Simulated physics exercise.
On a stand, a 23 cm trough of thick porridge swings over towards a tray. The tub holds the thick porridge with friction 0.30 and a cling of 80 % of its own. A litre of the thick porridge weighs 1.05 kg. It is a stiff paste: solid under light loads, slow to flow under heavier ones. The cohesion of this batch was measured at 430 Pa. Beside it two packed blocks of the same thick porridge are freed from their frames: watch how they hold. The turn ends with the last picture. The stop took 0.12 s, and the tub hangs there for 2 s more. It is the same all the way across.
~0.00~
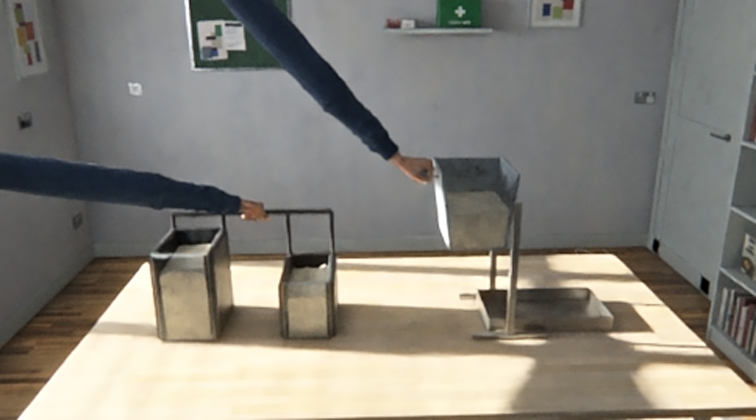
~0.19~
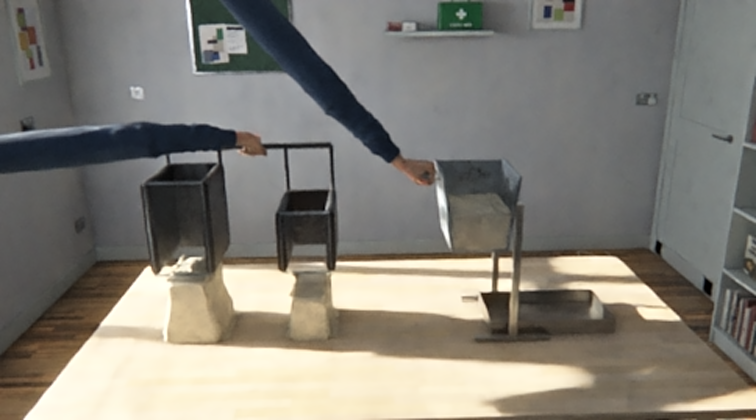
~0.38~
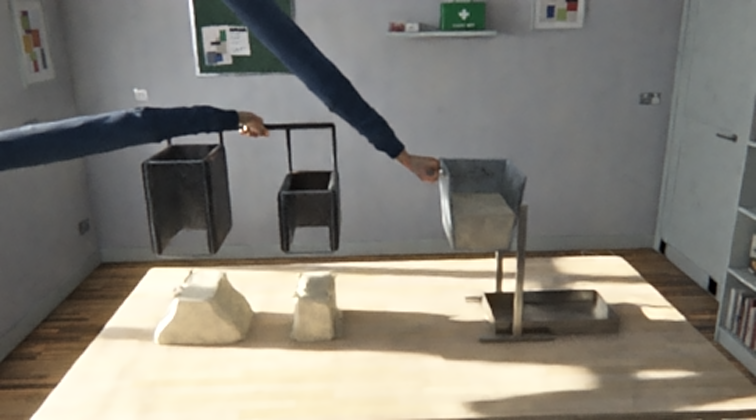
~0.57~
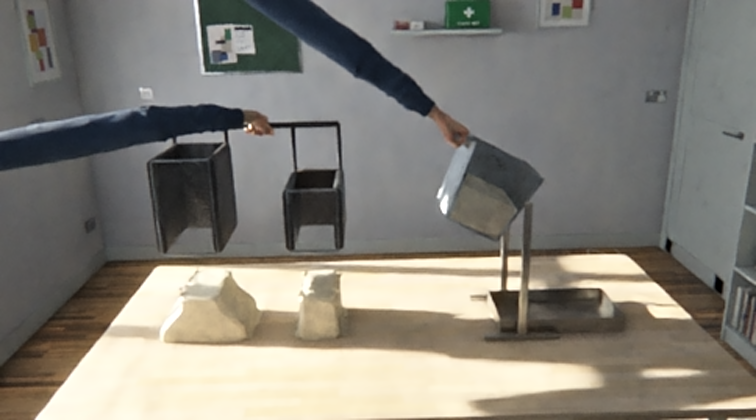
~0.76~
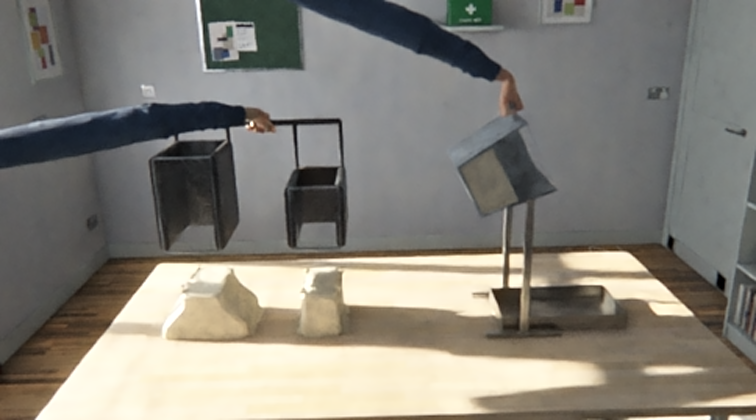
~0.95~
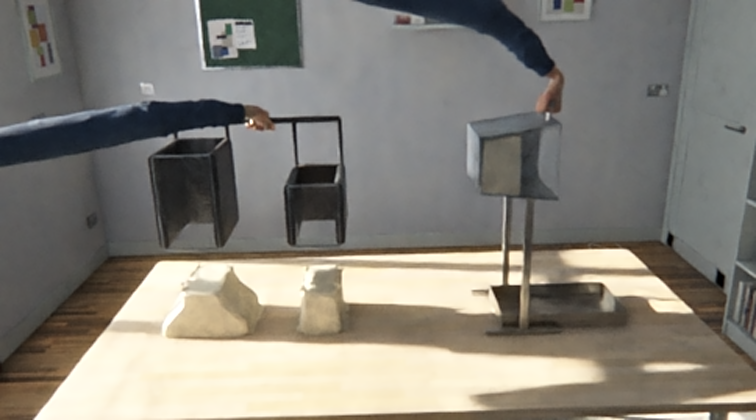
Two dark open-bottomed boxes hanging from a bar are lifted by a blue-sleeved arm at the left of a pale wooden table, in a grey-walled room seen from the front and slightly above. They uncover two pale blocks that slump and spread at the base, the left more. Another arm then turns a grey metal tub clockwise onto its side above a shallow tray at right.
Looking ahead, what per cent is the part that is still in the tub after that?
Close to 100 per cent.
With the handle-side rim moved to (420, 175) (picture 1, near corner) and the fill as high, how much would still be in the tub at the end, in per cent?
In that case some 70 per cent.
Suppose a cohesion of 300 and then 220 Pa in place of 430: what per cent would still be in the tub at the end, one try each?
In that order: 100 %, 80 %.
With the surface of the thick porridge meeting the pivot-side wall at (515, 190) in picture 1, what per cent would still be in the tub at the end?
Then about 75 %.
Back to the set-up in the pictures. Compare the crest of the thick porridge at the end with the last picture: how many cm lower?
About 4 cm.
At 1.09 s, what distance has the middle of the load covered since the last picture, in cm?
Roughly 2 cm.
By 1.09 s, the tub is at 89 degrees and holds 100 %.
By 1.26 s, the tub is at 89 degrees and holds 100 %.
By 1.43 s, the tub is at 89 degrees and holds 100 %.
By 1.60 s, the tub is at 89 degrees and holds 100 %.
By 2.95 s, at the end, the tub is at 89 degrees and holds 100 %.
